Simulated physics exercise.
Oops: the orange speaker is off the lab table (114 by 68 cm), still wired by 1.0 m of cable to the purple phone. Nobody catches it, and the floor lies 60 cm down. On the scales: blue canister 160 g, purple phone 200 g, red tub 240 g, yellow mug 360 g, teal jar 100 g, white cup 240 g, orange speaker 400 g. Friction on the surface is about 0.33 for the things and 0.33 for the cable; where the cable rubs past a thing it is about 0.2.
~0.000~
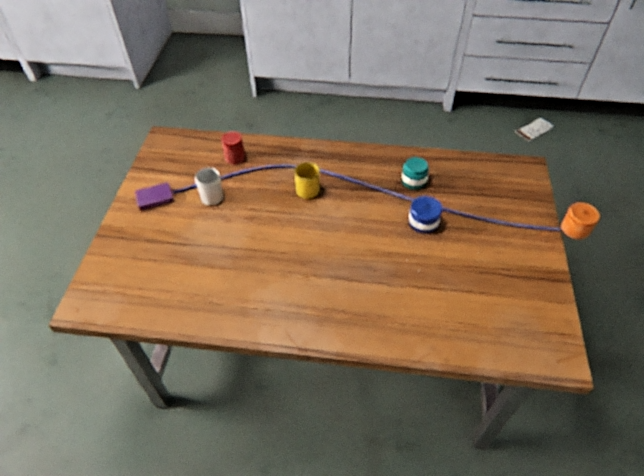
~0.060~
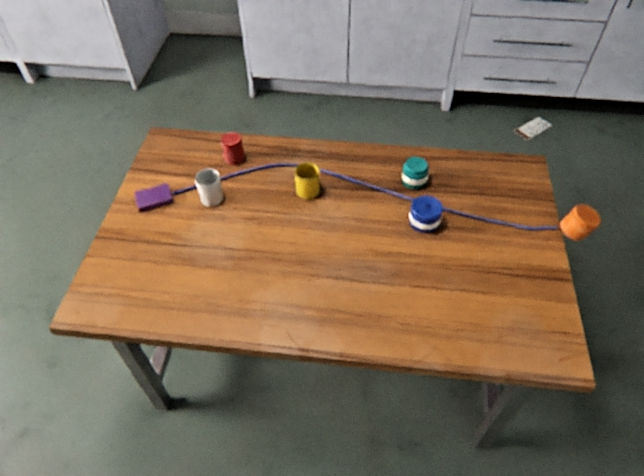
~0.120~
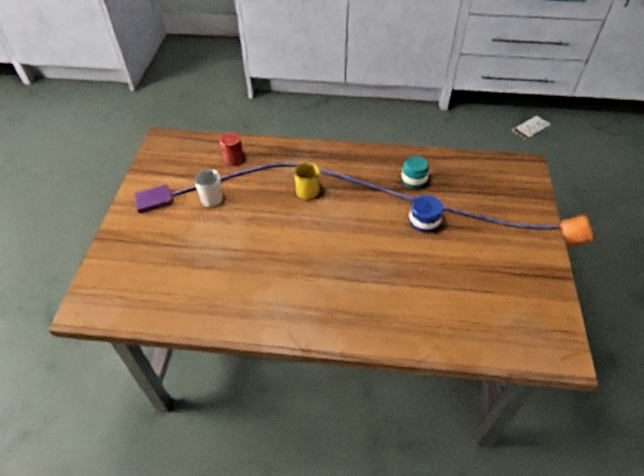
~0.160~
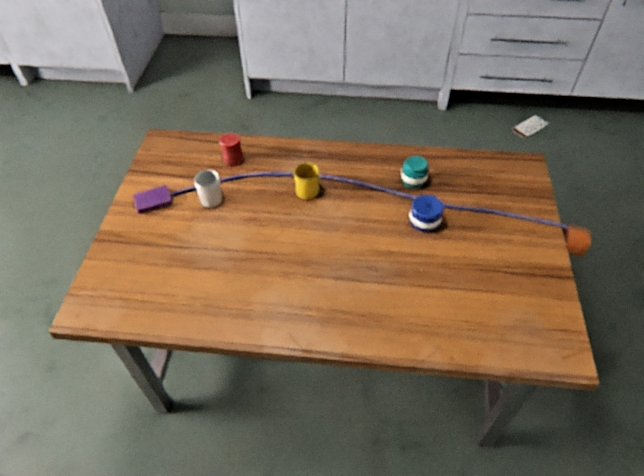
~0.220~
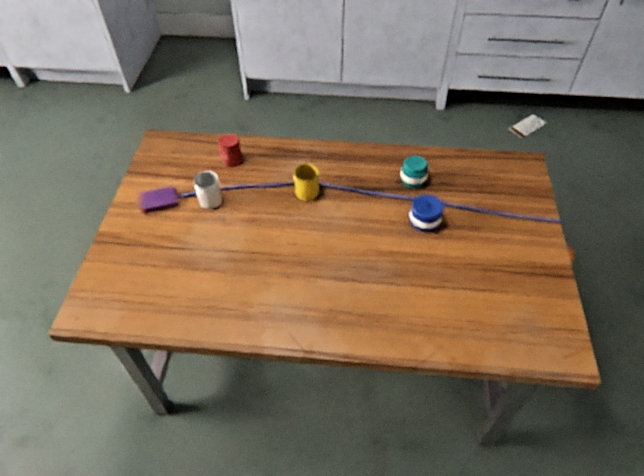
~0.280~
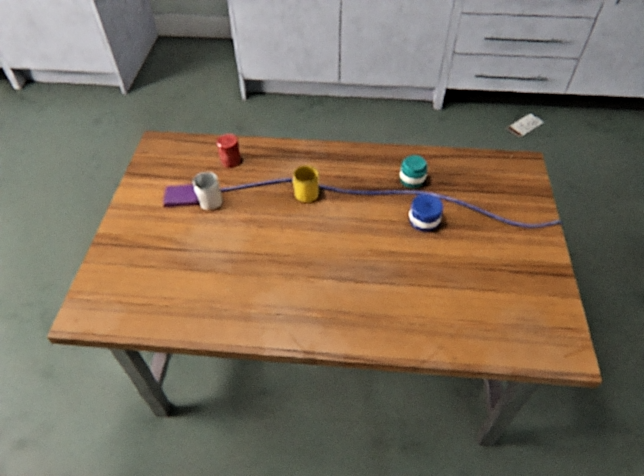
Orange speaker tipping over the right edge of a wooden table and dropping from view, its cable dragging a purple phone rightward.
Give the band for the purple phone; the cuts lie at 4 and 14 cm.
The purple phone reaches the top band.
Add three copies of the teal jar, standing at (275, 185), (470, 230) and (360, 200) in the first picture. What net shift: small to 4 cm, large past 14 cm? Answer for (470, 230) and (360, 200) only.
In that order: Small, small.
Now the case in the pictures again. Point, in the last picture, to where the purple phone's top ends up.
At about (409, 173).
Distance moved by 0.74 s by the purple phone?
Purple phone 50 cm.
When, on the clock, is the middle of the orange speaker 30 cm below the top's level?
About: 0.55 s.
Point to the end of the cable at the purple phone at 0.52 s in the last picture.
At about (263, 175).
At 0.5 s, the cable's tail end at (263, 175); purple phone 25 cm off its start, orange speaker over the edge, white cup 5 cm off its start.
At 0.7 s, the cable's tail end at (349, 179); purple phone 48 cm off its start, orange speaker over the edge, white cup 5 cm off its start.
At 1.0 s, the cable's tail end at (419, 181); purple phone 66 cm off its start at (402, 173), orange speaker over the edge, teal jar 6 cm off its start at (437, 164).
At 1.2 s, the cable's tail end at (426, 181); purple phone 68 cm off its start, orange speaker over the edge, teal jar 8 cm off its start.
At 2.4 s, the cable's tail end at (426, 181); purple phone 68 cm off its start at (409, 173), orange speaker over the edge, teal jar 8 cm off its start at (446, 164), white cup 5 cm off its start at (223, 183).
